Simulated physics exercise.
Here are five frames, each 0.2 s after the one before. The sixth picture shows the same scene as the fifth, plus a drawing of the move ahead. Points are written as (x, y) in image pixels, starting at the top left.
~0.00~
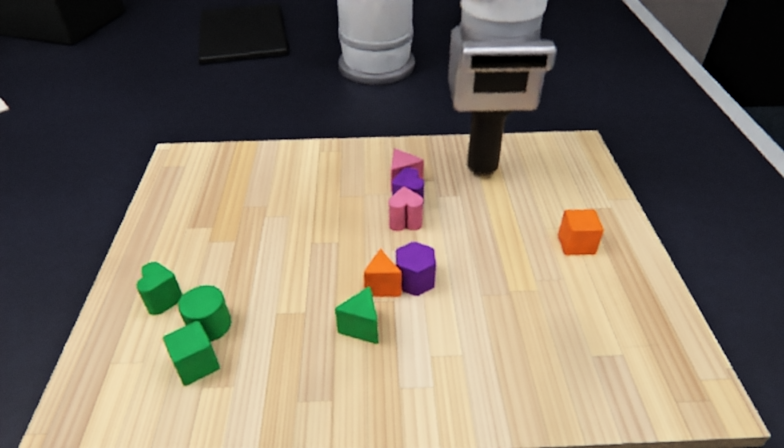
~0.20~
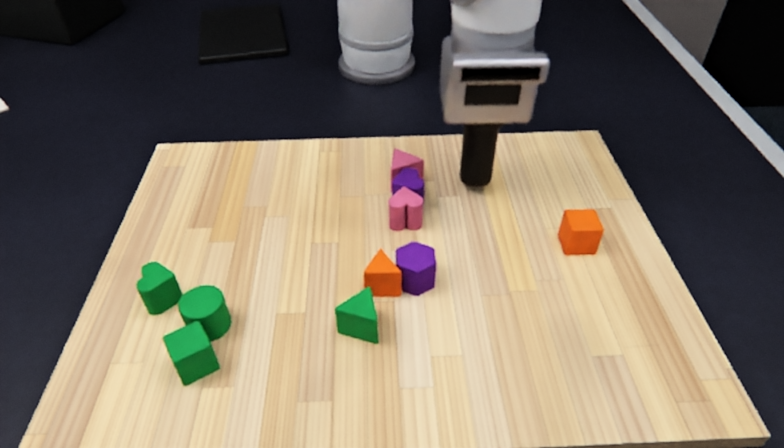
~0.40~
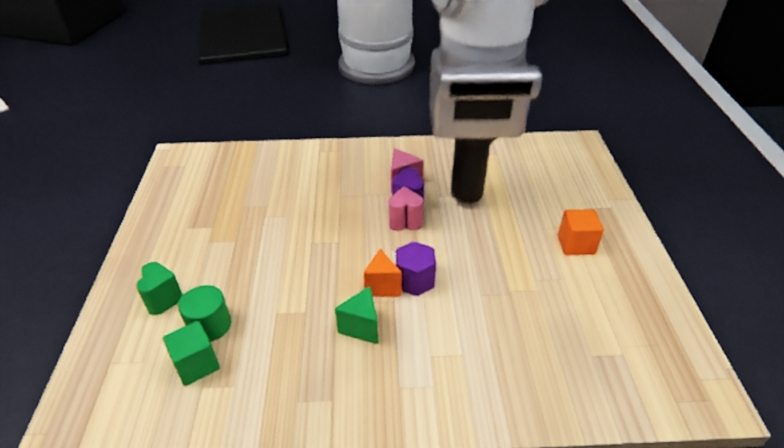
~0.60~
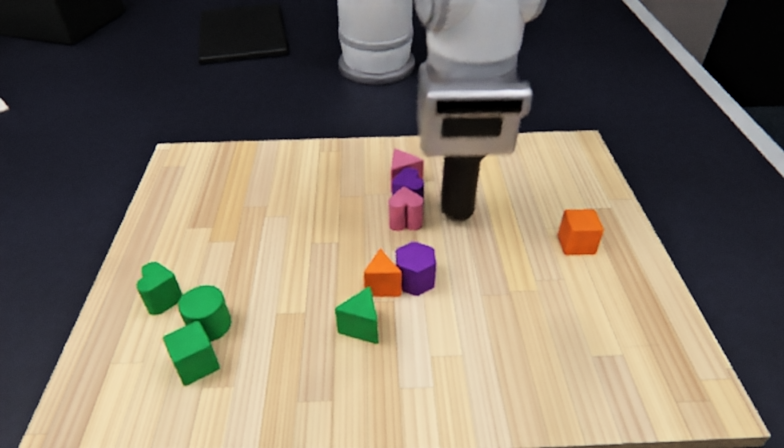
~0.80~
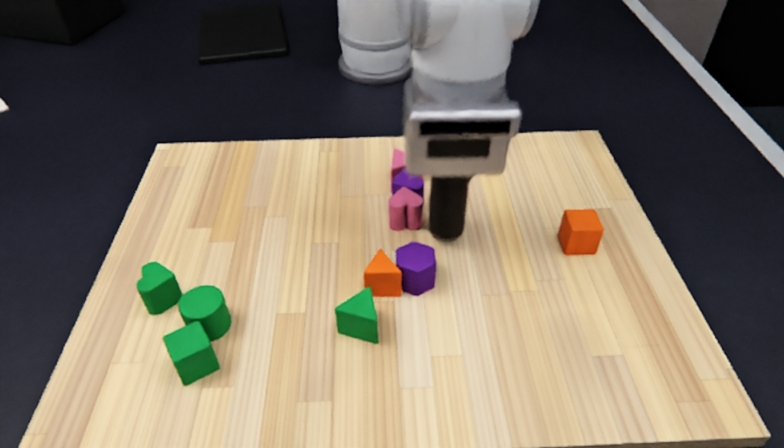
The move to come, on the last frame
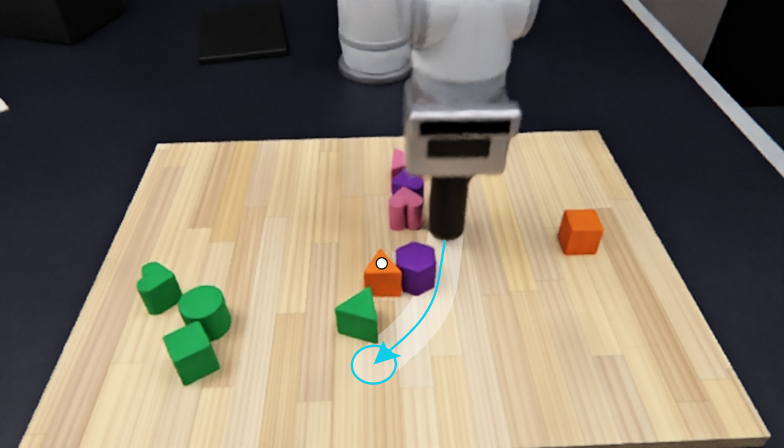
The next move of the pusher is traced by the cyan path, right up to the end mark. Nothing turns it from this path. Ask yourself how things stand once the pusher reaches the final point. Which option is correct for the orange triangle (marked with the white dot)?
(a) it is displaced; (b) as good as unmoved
a: It is displaced.
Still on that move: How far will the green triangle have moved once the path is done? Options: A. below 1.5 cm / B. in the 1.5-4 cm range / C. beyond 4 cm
Answer: B.
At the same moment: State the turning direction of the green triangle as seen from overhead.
It is turned anticlockwise.
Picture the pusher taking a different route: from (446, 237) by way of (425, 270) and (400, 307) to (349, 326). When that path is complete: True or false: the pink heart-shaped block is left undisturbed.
The statement is true.
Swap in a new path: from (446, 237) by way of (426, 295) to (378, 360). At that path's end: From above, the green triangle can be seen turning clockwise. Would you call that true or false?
It is false.
Path on the board, from (446, 237) by way of (439, 278) and (419, 323) to (374, 364); the dot is on the orange triangle.
On the path given first. One third of the way, pusher at (439, 270); orange triangle at (372, 266), turned 25° clockwise; purple hexagonal block at (406, 268), turned 30° clockwise.
Two thirds of the way, pusher at (418, 316); green triangle at (343, 308), turned 15° anticlockwise; orange triangle at (362, 266), turned 70° clockwise; purple hexagonal block at (375, 293), turned 100° clockwise.
At the end, pusher at (373, 356); green triangle at (325, 310), turned 20° anticlockwise; orange triangle at (362, 266), turned 70° clockwise; pink heart-shaped block in place; purple hexagonal block at (360, 299), turned 155° clockwise.
